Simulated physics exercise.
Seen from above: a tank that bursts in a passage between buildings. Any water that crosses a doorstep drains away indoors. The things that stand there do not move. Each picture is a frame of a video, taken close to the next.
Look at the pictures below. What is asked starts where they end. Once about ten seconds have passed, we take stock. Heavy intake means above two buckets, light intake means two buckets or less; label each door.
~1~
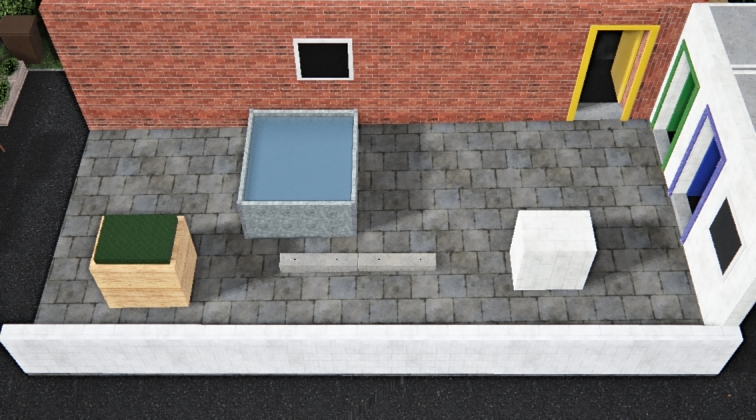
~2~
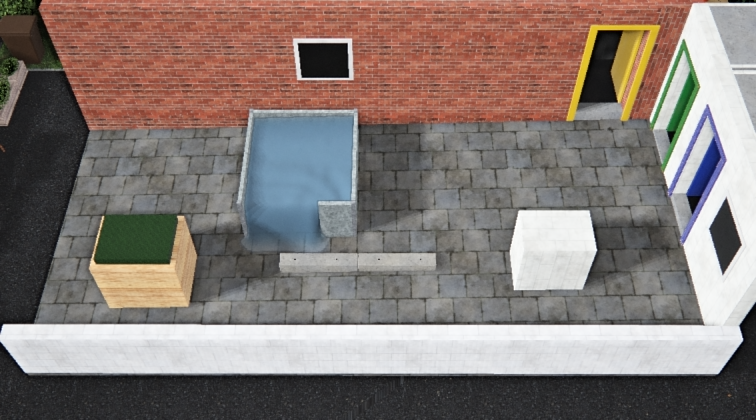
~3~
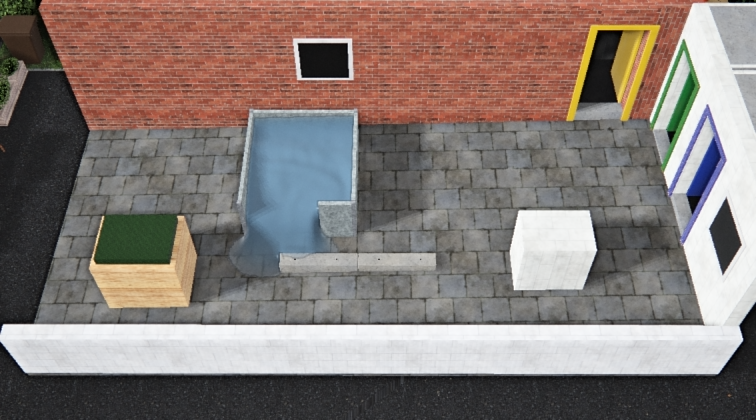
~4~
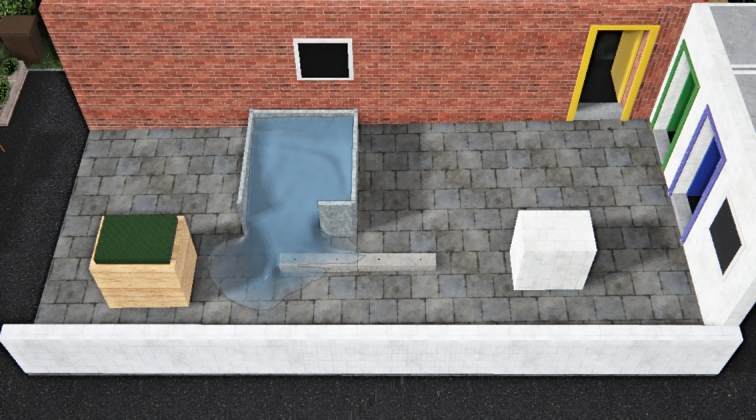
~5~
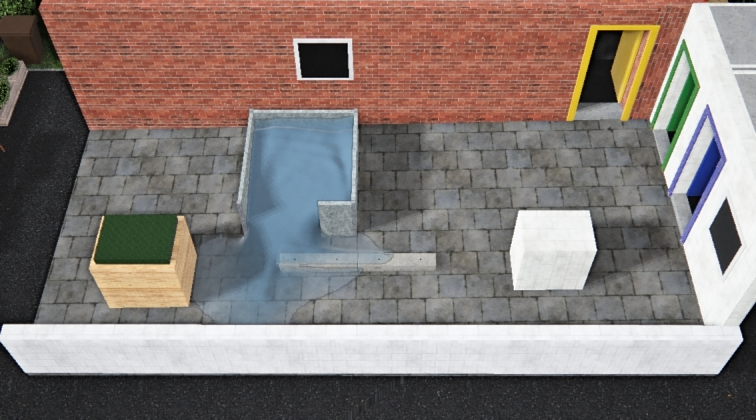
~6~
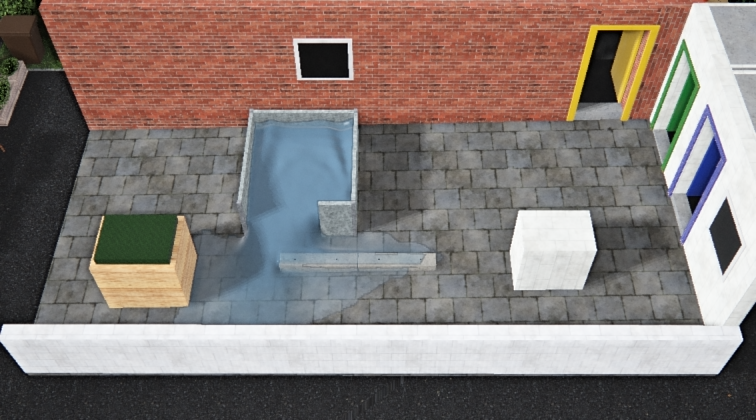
Labels: Blue door: Light, yellow door: Light, green door: Light.
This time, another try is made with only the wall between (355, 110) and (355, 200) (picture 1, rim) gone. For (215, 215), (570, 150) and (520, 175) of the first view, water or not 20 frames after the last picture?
Untouched, soaked, soaked.
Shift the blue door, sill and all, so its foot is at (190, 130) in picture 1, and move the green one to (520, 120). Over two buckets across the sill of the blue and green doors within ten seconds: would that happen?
One by one: The blue one lets less in; the green one keeps below it.
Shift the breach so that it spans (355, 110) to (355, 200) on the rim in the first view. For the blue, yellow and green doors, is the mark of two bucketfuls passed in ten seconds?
At the doors, blue crosses the line, yellow never reaches it and green crosses the line.
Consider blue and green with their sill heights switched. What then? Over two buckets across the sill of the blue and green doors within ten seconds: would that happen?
One by one: The blue door lets less in, the green door stays under.
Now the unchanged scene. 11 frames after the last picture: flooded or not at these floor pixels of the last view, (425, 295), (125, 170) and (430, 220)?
First spot submerged, second spot spared, third spot submerged.
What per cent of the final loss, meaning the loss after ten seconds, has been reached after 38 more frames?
About 70 per cent.
A moment on, water covers 25 % of the floor; the blue door not reached, the yellow door not reached, the green door not reached.
Next, water covers 35 % of the floor; the blue door not reached, the yellow door not reached, the green door not reached.
Then, water covers 50 % of the floor; the blue door not reached, the yellow door not reached, the green door not reached.
Later, water covers 70 % of the floor; the blue door wet at the sill, nothing in, the yellow door wet at the sill, nothing in, the green door not reached.
In the end, water covers 80 % of the floor; the blue door wet at the sill, nothing in, the yellow door wet at the sill, nothing in, the green door wet at the sill, nothing in.
